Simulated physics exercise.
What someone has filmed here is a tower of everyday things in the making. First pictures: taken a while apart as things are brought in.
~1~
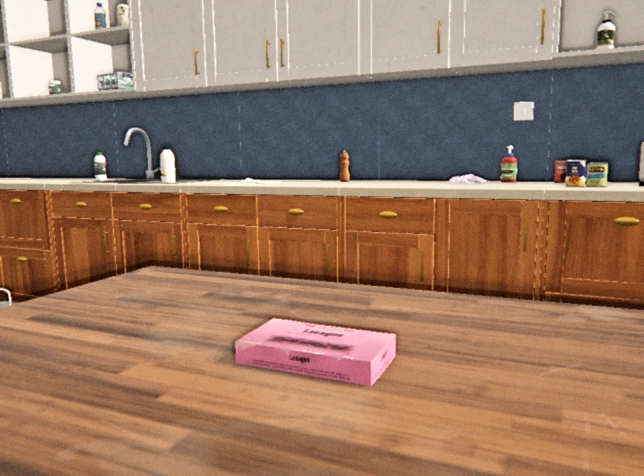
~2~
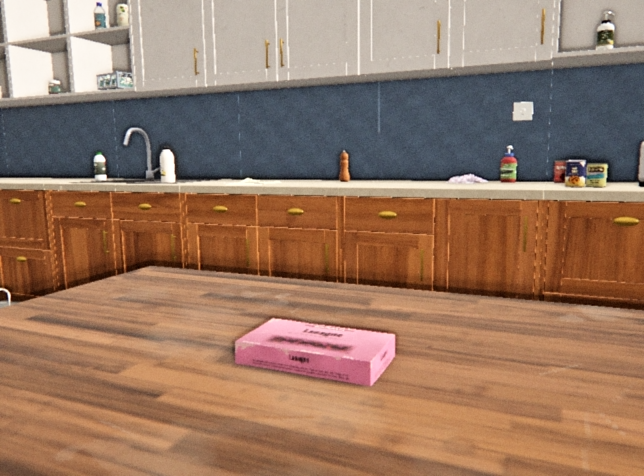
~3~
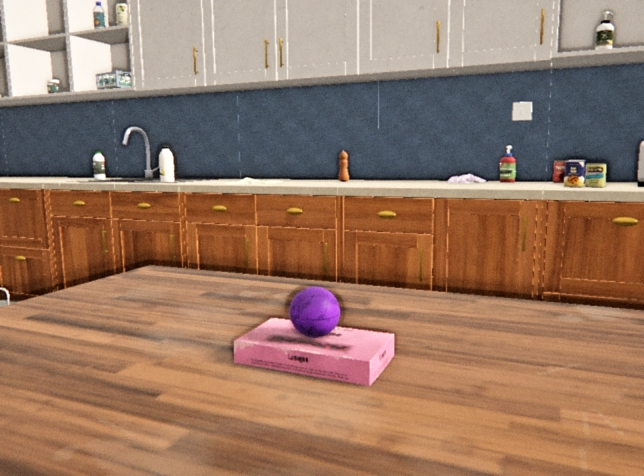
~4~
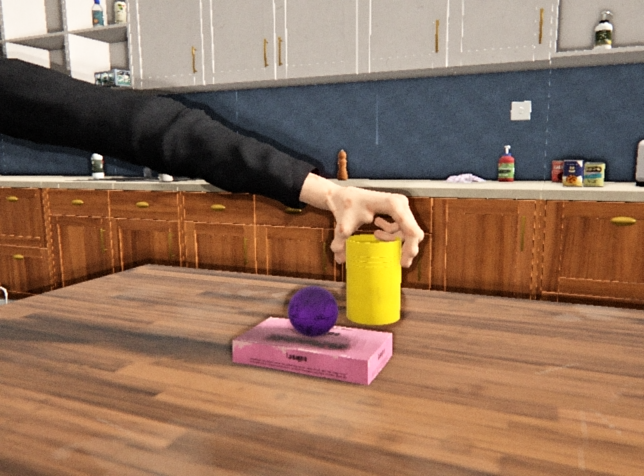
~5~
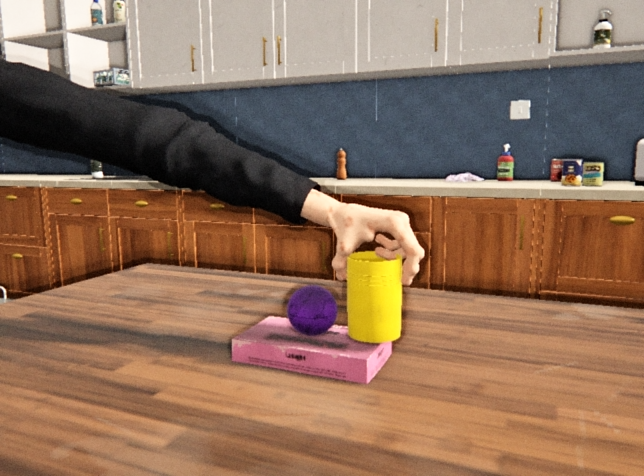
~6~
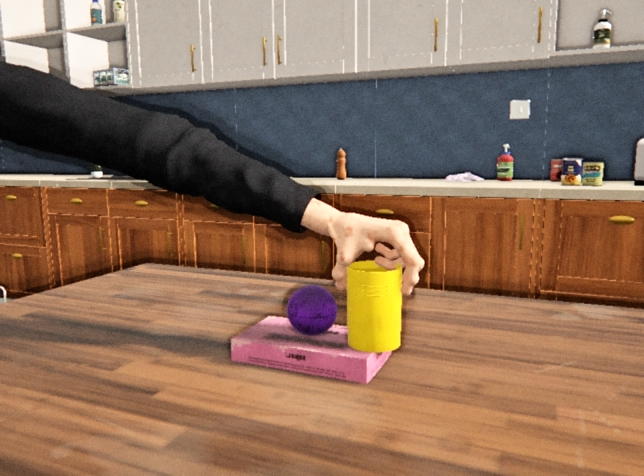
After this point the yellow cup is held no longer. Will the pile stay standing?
Not one thing drops.
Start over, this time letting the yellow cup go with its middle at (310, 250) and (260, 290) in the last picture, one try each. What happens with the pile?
Result 1: Pile falls; result 2: Pile stable.
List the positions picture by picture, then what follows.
In the first picture, the last thing is not in view yet; pink packet (317, 349).
In the second picture, the last thing is not in view yet; pink packet (316, 349).
In the third picture, the last thing is not in view yet; pink packet (315, 348).
The fourth picture shows still above its spot; yellow cup (373, 278); pink packet (314, 347).
The fifth picture shows still above its spot; yellow cup (374, 295); pink packet (313, 346).
The sixth picture shows set down, still held; yellow cup (374, 305); pink packet (313, 346).
Then, 0.20 s on from there, no change.
Then, 0.60 s on from there, yellow cup resting near (374, 305).
In the end, all 3 unmoved. At the end, from the last picture's camera, yellow cup near (374, 305). The pile holds.
